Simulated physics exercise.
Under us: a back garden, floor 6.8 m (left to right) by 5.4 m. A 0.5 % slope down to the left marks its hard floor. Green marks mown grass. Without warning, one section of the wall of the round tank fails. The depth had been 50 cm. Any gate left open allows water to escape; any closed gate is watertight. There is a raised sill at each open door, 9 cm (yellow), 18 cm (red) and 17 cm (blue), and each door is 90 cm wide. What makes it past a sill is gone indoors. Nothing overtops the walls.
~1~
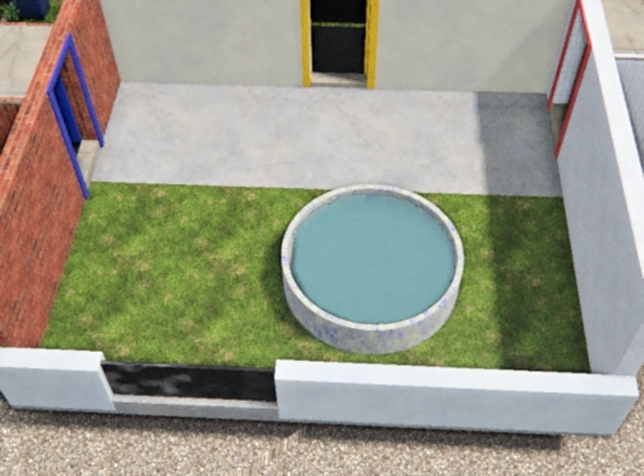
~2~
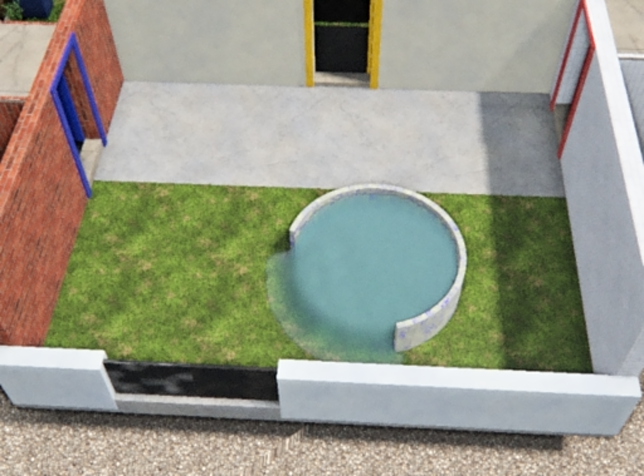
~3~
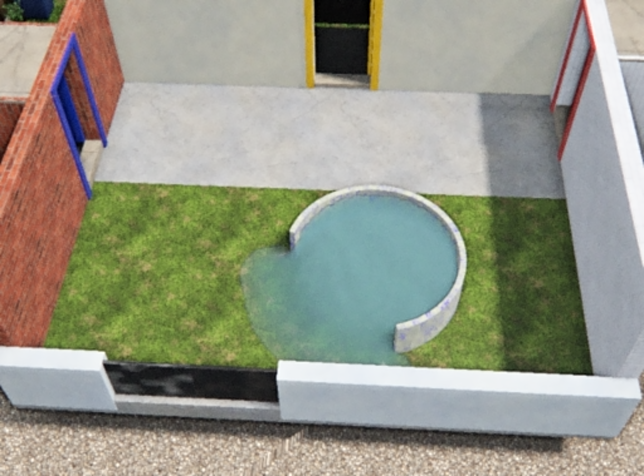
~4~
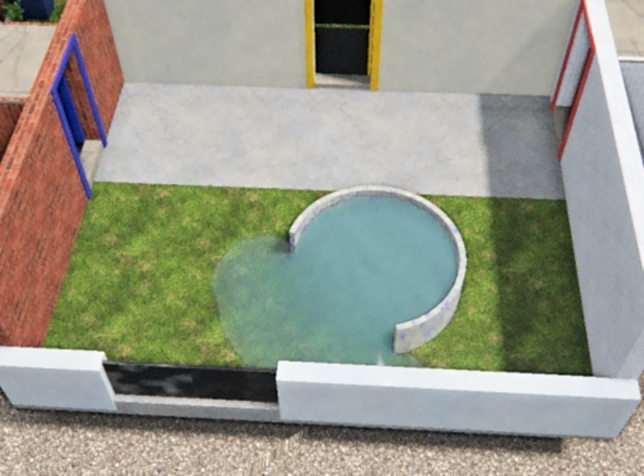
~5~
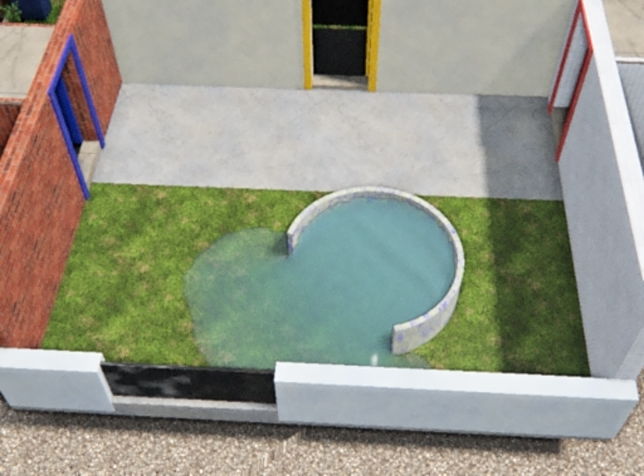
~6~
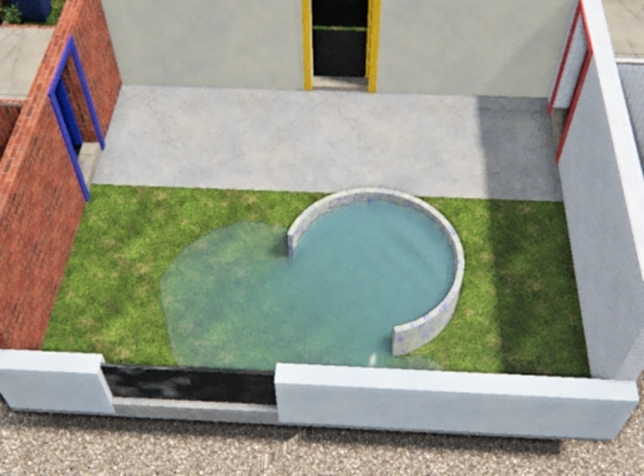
Walled back garden with a round tank, its front-left wall section giving way and water spreading leftward across the grass.
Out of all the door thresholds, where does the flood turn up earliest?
I would say at the blue threshold.
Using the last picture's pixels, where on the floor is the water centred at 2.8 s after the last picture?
Around (234, 302) in the last picture.
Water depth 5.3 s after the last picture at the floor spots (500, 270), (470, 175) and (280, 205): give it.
Spot by spot: Some 4, 0, then 4 cm.
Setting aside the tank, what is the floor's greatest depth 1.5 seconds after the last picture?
About 37 cm at most.
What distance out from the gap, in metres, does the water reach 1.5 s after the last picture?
About 3.4 m.
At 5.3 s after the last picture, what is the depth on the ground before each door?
Depths in cm: Yellow 4, red 0, blue 7.
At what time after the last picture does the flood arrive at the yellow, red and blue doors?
Yellow: 5.0 s; red: 8.0 s; blue: 2.4 s.
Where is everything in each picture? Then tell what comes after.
The round tank at (372, 256) is whole and still, 50 cm deep, in the first frame.
The front is at (395, 364), 1.2 m from the gap at (311, 319); 0.5 m2 of floor is under water; 50 cm left at the back of the round tank, in the second frame.
The front is at (400, 383), 1.3 m from the gap at (311, 321); 1.5 m2 of floor is under water; 50 cm left at the back of the round tank, in the third frame.
Water pours out at (311, 322) and has run 1.6 m, to (241, 246); deepest outside 27 cm, 50 cm at the round tank's back, in the fourth frame.
Water pours out at (309, 324) and has run 1.8 m, to (207, 256); deepest outside 42 cm, 50 cm at the round tank's back, in the fifth frame.
The front is at (185, 256), 2.1 m from the gap at (309, 325); 4.6 m2 of floor is under water; 43 cm left at the back of the round tank, in the sixth frame.
A moment later water covers 25 % of the floor and is deepest (28 cm) near (312, 395); yellow door not reached, red door not reached, blue door not reached.
Soon after water covers 35 % of the floor and is deepest (37 cm) near (46, 382); yellow door not reached, red door not reached, blue door not reached.
Next water covers 45 % of the floor and is deepest (22 cm) near (46, 382); yellow door not reached, red door not reached, blue door reached 2.4 s after the last picture.
Later on water covers 75 % of the floor and is deepest (14 cm) near (116, 106); yellow door reached 5.0 s after the last picture, red door not reached, blue door reached 2.4 s after the last picture.
At the end water covers 100 % of the floor and is deepest (8 cm) near (90, 192); yellow door reached 5.0 s after the last picture, red door reached 8.1 s after the last picture, blue door reached 2.4 s after the last picture.
